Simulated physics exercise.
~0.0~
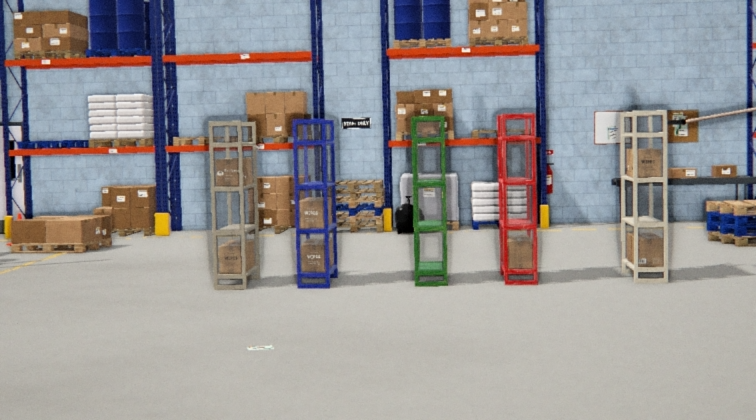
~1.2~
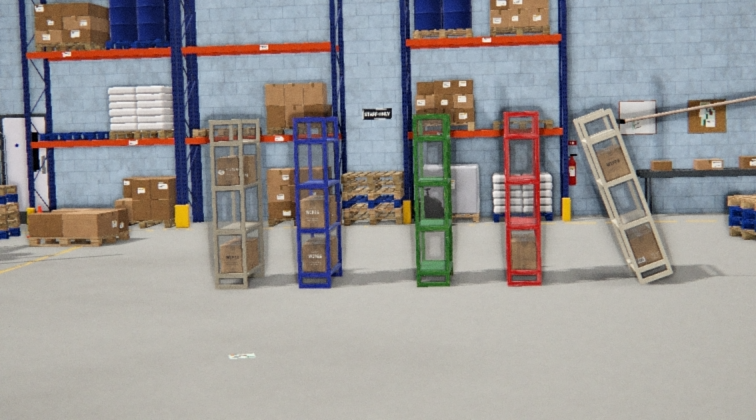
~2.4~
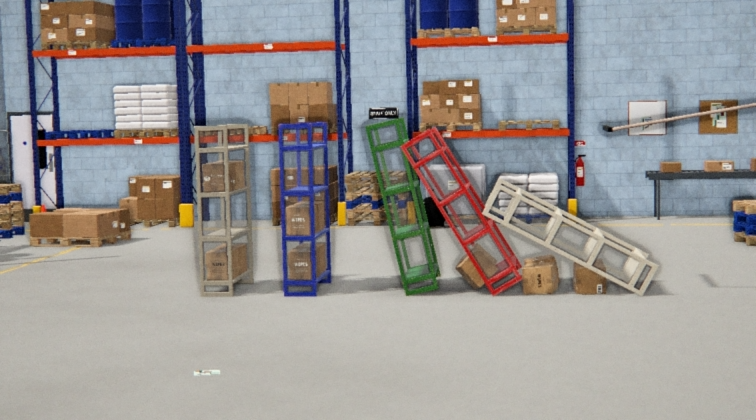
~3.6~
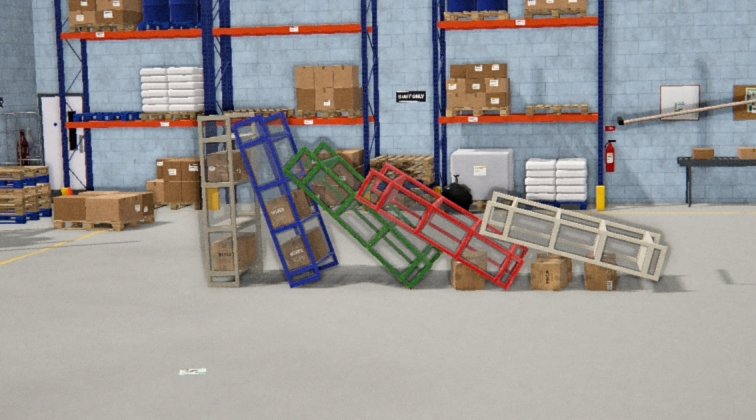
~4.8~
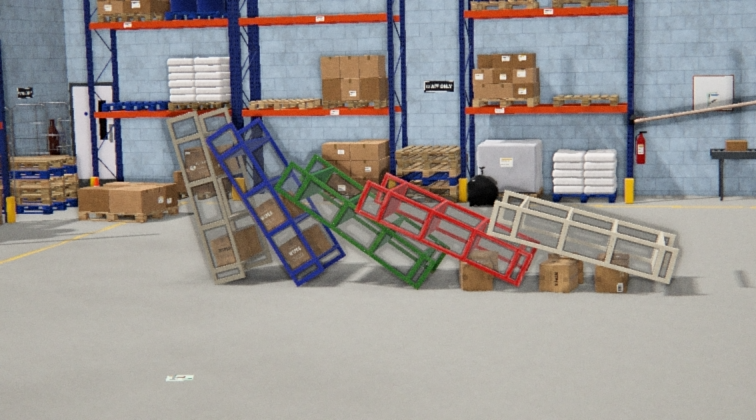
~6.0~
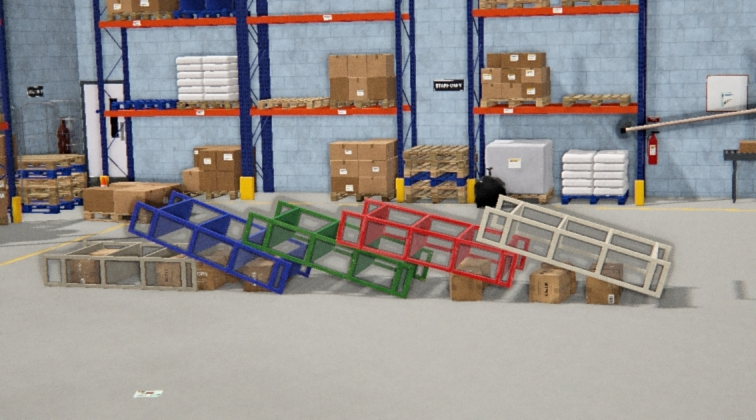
Five tall open-framed racks, beige, blue, green, red and cream from left to right, stand in a row on a grey warehouse floor, seen from the side, with loaded shelving against a pale blue wall behind. A pole reaching in from the right tips the cream rack leftward, and it knocks into the red one. The red rack leans into the green, cartons slide out onto the floor, and the green topples against the blue. The blue rack then pushes over the beige one at the far left. All five end toppled leftward, overlapping in a low line among spilt cartons.
